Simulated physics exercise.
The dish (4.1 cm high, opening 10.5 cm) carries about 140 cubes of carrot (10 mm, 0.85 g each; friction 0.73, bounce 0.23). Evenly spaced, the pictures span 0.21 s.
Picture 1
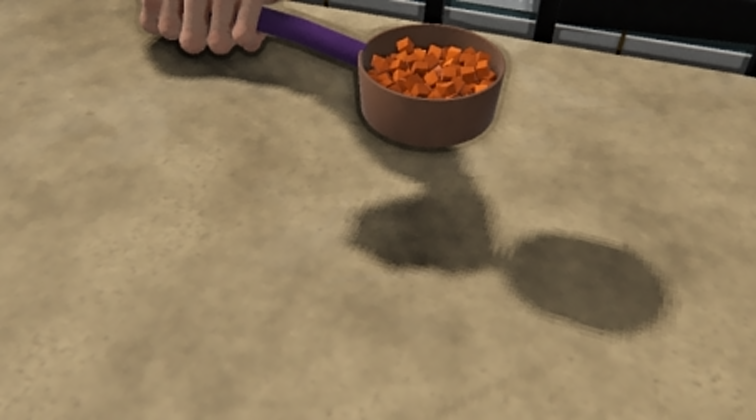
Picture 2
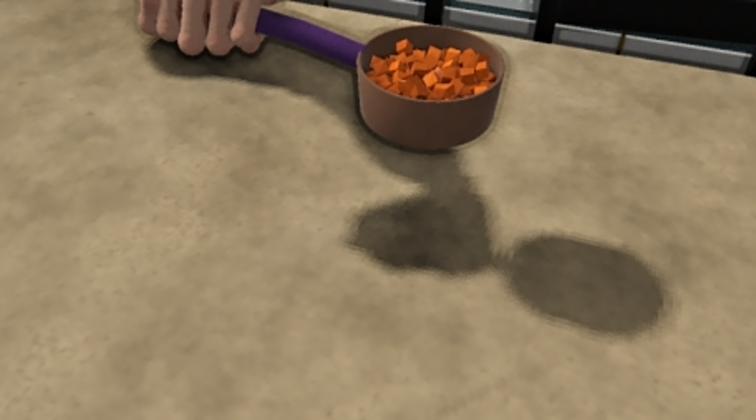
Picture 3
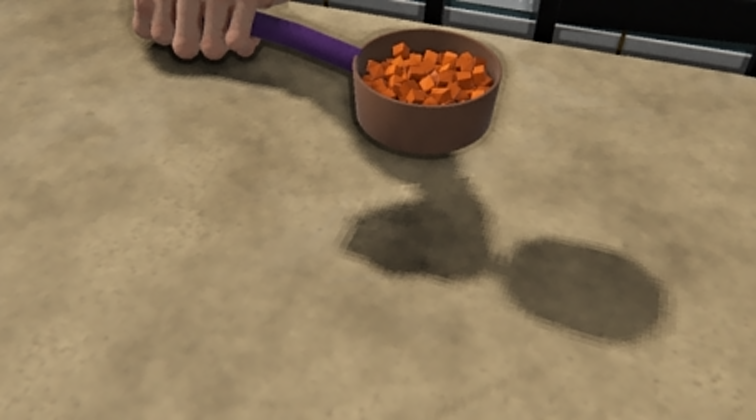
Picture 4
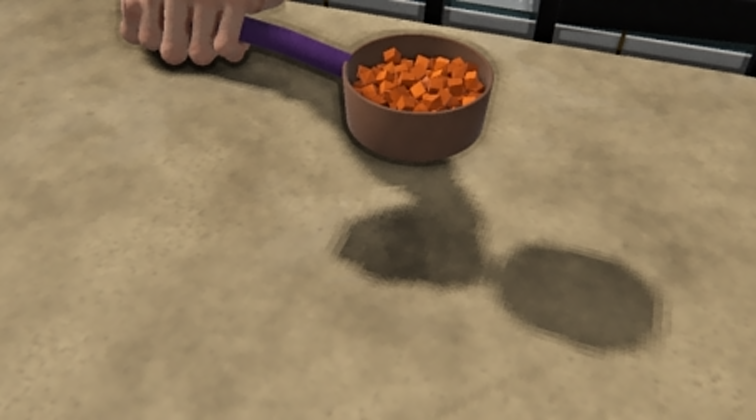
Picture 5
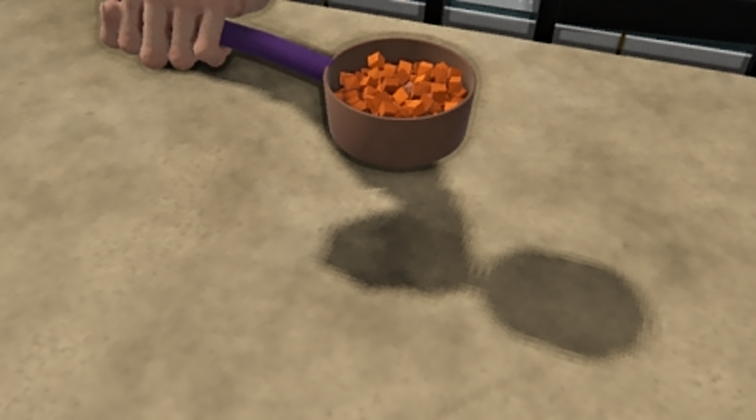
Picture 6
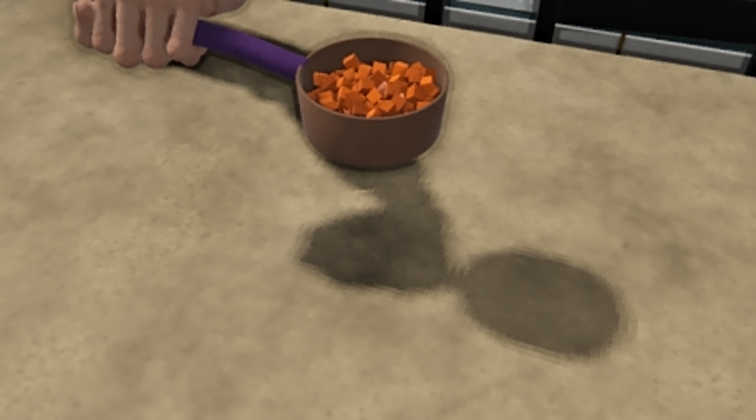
A hand gripped the purple handle of a brown dish filled with orange carrot cubes, held it nearly still above a mottled tan surface, then moved it level a short way to the left.
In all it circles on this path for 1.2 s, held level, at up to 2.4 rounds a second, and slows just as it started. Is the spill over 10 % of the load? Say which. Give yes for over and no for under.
No, under.
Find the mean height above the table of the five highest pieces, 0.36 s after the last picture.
I'd say some 18 cm.
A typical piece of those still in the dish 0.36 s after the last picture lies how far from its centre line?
Roughly 3.5 cm from the centre line.
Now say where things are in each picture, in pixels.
The first picture shows dish at (428, 107); tilt 0 degrees; moved 0.0 cm; top of the load at (420, 55).
The second picture shows dish at (427, 109); tilt 0 degrees; moved 0.2 cm; top of the load at (419, 56).
The third picture shows dish at (424, 114); tilt 0 degrees; moved 0.9 cm; top of the load at (415, 60).
The fourth picture shows dish at (415, 121); tilt 0 degrees; moved 1.9 cm; top of the load at (407, 66).
The fifth picture shows dish at (398, 127); tilt 0 degrees; moved 3.3 cm; top of the load at (390, 71).
The sixth picture shows dish at (372, 127); tilt 0 degrees; moved 4.8 cm; top of the load at (366, 71).
Then, 0.36 s after the last picture, dish 100 %; middle of the pieces not yet landed near (416, 101).
Then, 0.65 s after the last picture, dish 100 %; middle of the pieces not yet landed near (412, 61).
Then, 0.93 s after the last picture, dish 100 %; middle of the pieces not yet landed near (342, 85).
Then, 1.19 s after the last picture, dish 100 %; middle of the pieces not yet landed near (345, 75).
In the end, dish 100 %.
